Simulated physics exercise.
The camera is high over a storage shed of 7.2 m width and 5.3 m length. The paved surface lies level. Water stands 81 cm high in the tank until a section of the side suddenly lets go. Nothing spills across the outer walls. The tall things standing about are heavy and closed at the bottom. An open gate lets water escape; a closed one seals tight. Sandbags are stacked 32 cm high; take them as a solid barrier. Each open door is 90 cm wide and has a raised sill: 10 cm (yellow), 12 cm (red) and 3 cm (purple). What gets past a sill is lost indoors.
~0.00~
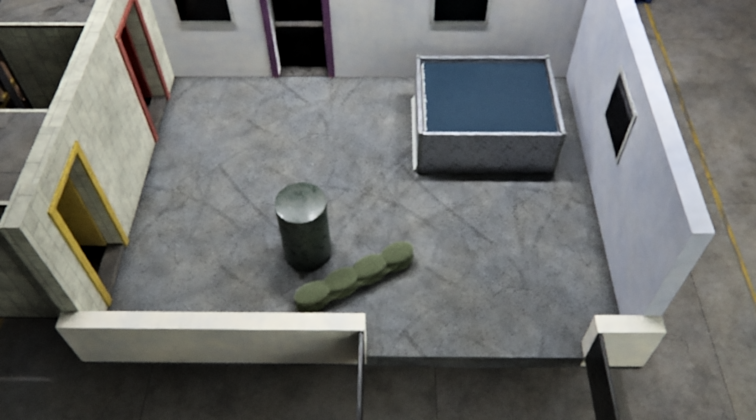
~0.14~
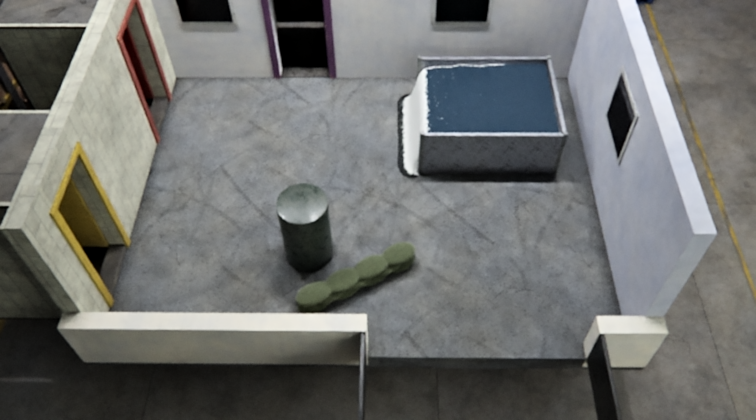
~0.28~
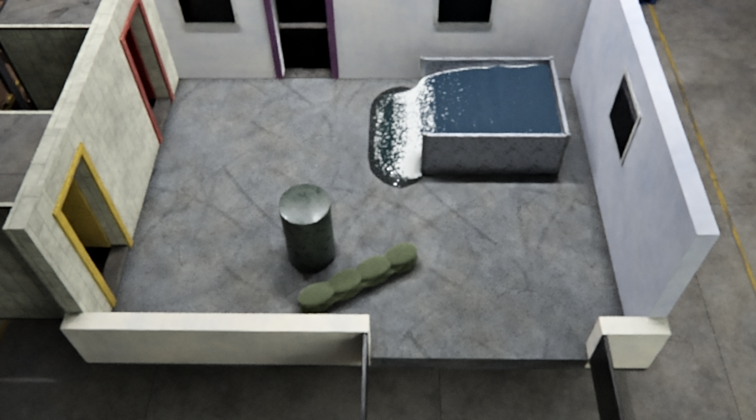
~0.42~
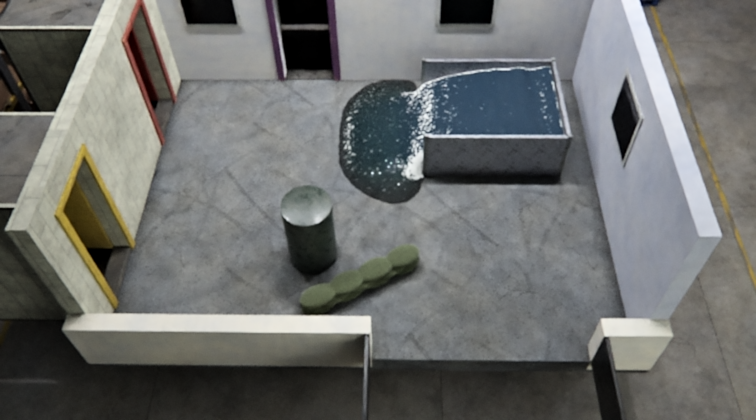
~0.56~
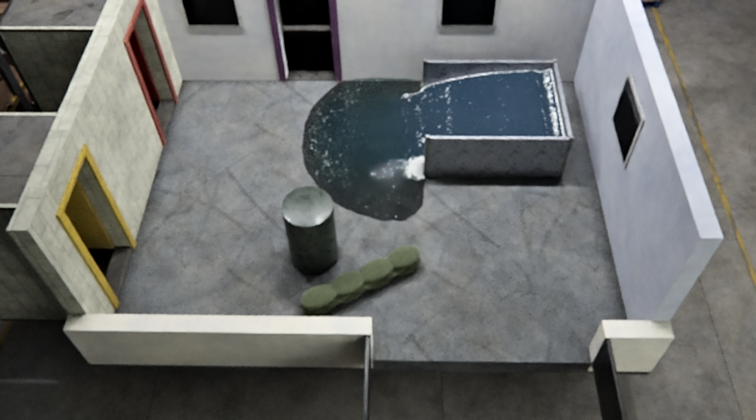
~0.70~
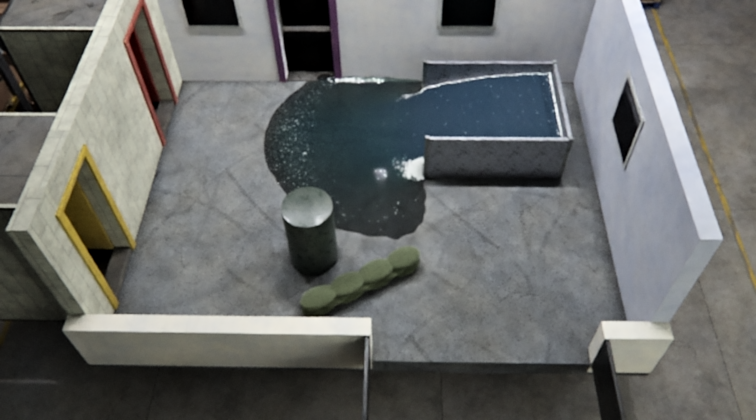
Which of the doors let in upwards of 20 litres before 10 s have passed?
Door by door: At the yellow door it passes the limit; at the red door it exceeds the limit; at the purple door it goes over the limit.
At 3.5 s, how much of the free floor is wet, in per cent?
About 60 per cent.
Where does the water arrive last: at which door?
Last comes the yellow one.
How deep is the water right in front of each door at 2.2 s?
Depths in cm: Yellow 16, red 36, purple 13.
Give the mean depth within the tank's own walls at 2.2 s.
About 24 cm.
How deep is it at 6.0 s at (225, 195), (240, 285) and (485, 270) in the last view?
Roughly 9, 15 and 2 cm, in turn.
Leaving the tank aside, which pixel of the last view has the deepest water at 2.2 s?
Near (182, 83).
After 1.4 s water covers 45 % of the floor and is deepest (32 cm) near (420, 157); yellow door not reached, red door 18 cm at the sill, 11 L in, purple door 13 cm at the sill, 10 L in.
After 2.2 s water covers 55 % of the floor and is deepest (47 cm) near (182, 83); yellow door 16 cm at the sill, 0 L in, red door 36 cm at the sill, 100 L in, purple door 13 cm at the sill, 47 L in.
After 3.5 s water covers 60 % of the floor and is deepest (32 cm) near (110, 329); yellow door 16 cm at the sill, 34 L in, red door 26 cm at the sill, 252 L in, purple door 8 cm at the sill, 91 L in.
After 6.0 s water covers 75 % of the floor and is deepest (24 cm) near (290, 343); yellow door 17 cm at the sill, 79 L in, red door 11 cm at the sill, 309 L in, purple door 9 cm at the sill, 126 L in.
After 10.0 s water covers 95 % of the floor and is deepest (11 cm) near (603, 248); yellow door 10 cm at the sill, 106 L in, red door 8 cm at the sill, 310 L in, purple door 5 cm at the sill, 173 L in.
